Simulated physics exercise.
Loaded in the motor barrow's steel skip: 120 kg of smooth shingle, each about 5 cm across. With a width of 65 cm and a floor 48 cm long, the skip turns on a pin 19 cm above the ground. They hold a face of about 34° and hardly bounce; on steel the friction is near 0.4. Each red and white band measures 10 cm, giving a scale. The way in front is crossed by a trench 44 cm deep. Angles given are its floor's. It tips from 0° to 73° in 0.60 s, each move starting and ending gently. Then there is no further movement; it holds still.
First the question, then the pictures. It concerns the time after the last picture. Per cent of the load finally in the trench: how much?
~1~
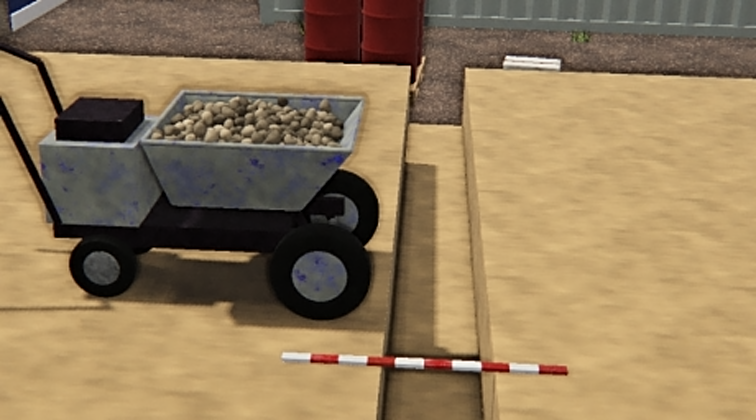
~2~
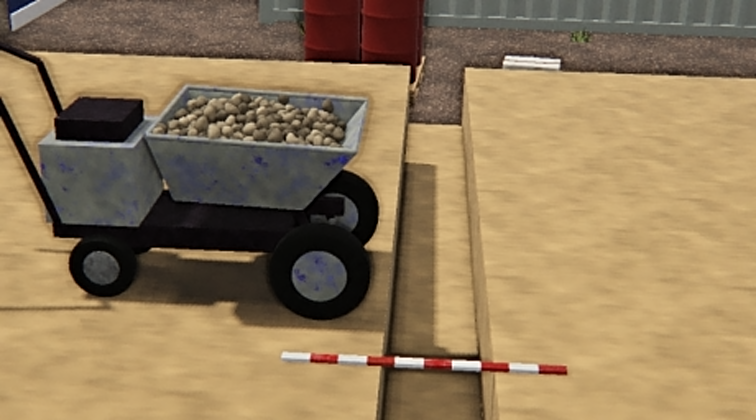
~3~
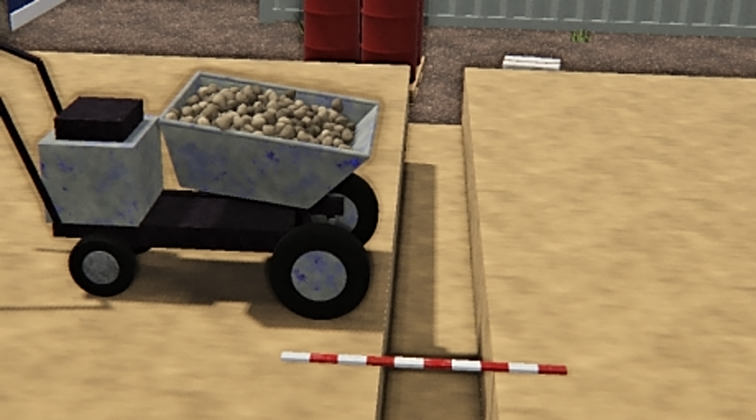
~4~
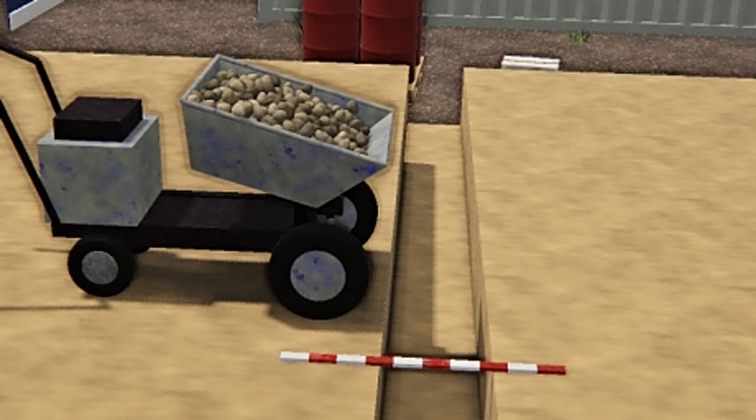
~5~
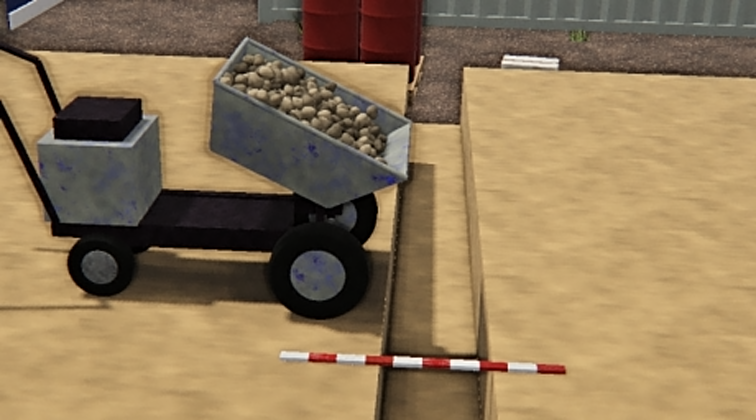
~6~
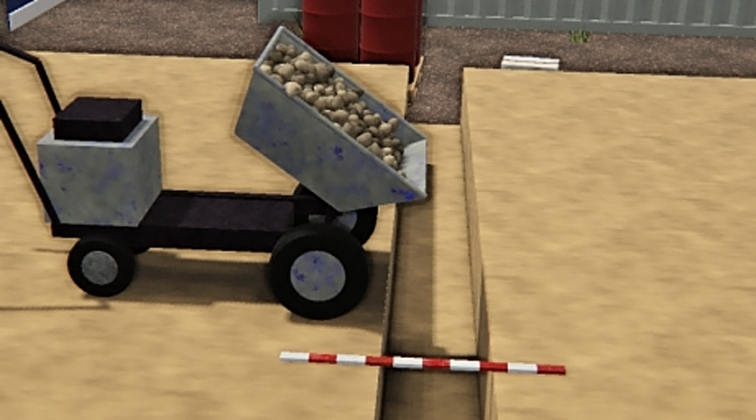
Approx. 19 %.
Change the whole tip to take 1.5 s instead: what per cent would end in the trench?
Estimate: About 35 %.
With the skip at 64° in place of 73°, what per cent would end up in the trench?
Share in trench: Approx. 30%.
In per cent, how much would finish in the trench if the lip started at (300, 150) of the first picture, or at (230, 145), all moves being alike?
Roughly 60 percent for the first, and 95 percent for the second.
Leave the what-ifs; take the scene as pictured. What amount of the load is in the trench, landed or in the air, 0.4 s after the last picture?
Around 5 per cent of it.
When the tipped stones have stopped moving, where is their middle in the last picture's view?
(561, 291).
Then, 0.1 s after the last picture the floor is at 62°, 100 % in the skip; the foremost stones are at (446, 204).
Then, 0.4 s after the last picture the floor is at 73°, 51 % in the skip, 6 % in the trench, 43 % past the trench; the foremost stones are at (562, 303).
Then, 0.7 s after the last picture the floor is at 73°, 6 % in the skip, 12 % in the trench, 82 % past the trench; the foremost stones are past the picture's edge.
Then, 2.7 s after the last picture the floor is at 73°, 0 % in the skip, 19 % in the trench, 81 % past the trench; the foremost stones are past the picture's edge.
